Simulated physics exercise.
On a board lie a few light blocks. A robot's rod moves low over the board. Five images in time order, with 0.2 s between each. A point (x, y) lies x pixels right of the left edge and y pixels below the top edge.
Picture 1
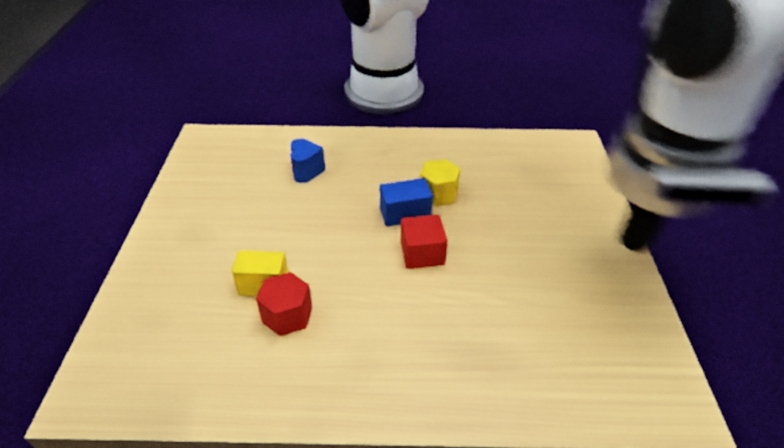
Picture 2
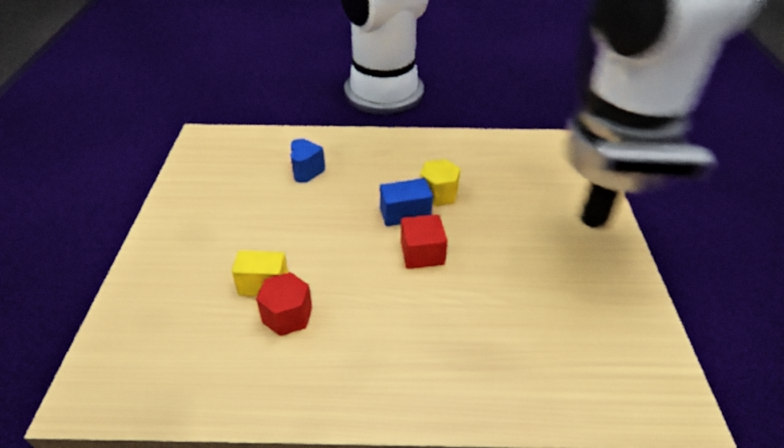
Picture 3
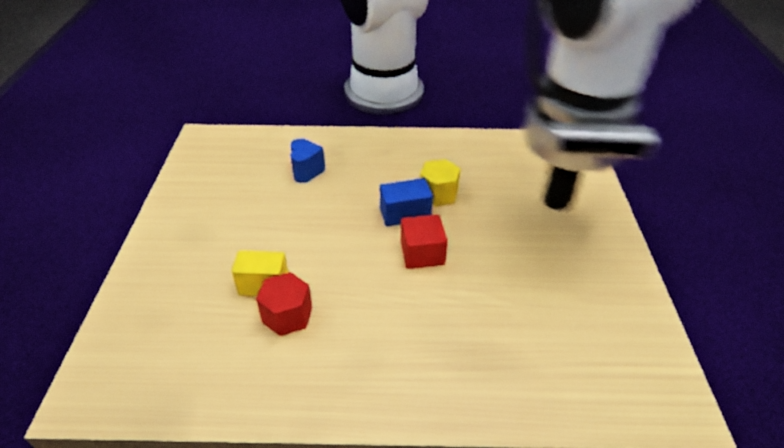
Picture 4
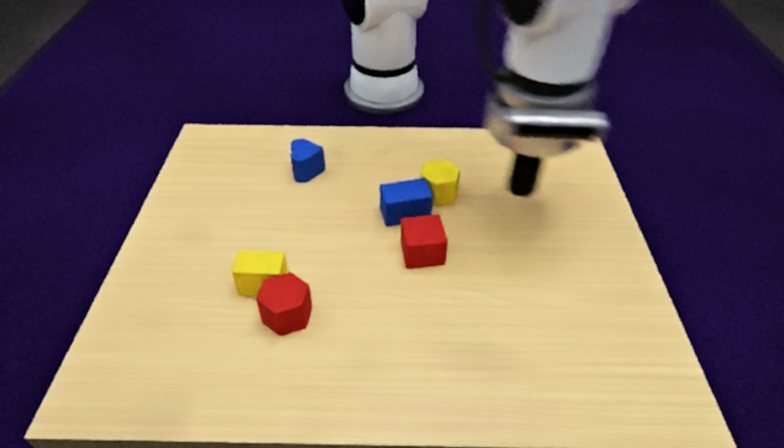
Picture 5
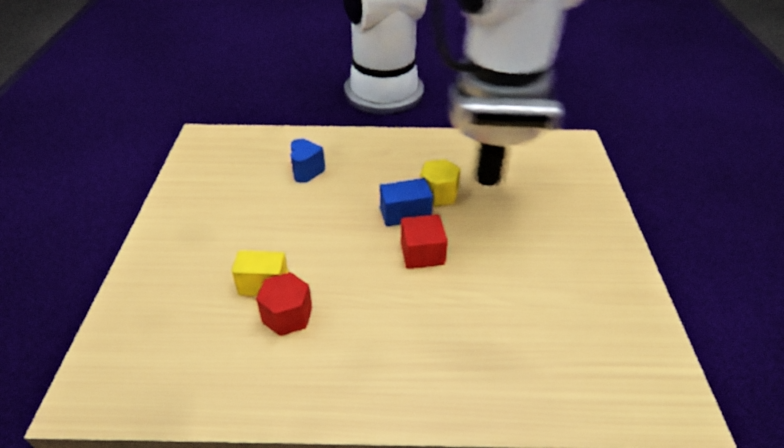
At the start, the robot's dark rod is at the right edge of a pale wooden board where red, blue and yellow blocks lie. The rod moves left and toward the back of the board, until it is just right of the yellow six-sided block, while all the blocks stay still.
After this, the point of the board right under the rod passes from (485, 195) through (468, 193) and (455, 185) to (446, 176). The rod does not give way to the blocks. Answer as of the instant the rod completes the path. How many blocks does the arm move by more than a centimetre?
Total: One.
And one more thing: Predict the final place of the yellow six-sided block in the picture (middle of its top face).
When the path ends, it will be at (421, 164).
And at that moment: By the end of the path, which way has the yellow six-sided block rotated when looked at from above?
Its spin: Anticlockwise.
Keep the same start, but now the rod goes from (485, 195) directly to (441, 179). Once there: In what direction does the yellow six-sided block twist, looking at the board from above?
Viewed from the top, it goes anticlockwise.
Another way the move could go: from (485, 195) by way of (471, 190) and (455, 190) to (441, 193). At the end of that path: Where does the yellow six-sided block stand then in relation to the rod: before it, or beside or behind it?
Answer: Still ahead.
The first path, step by step. Halfway along, rod (462, 173); blue rectangular block (401, 191); yellow six-sided block (429, 168), turned 10° anticlockwise.
At the end, rod (447, 159); blue rectangular block (401, 191); yellow six-sided block (421, 164), turned 45° anticlockwise.
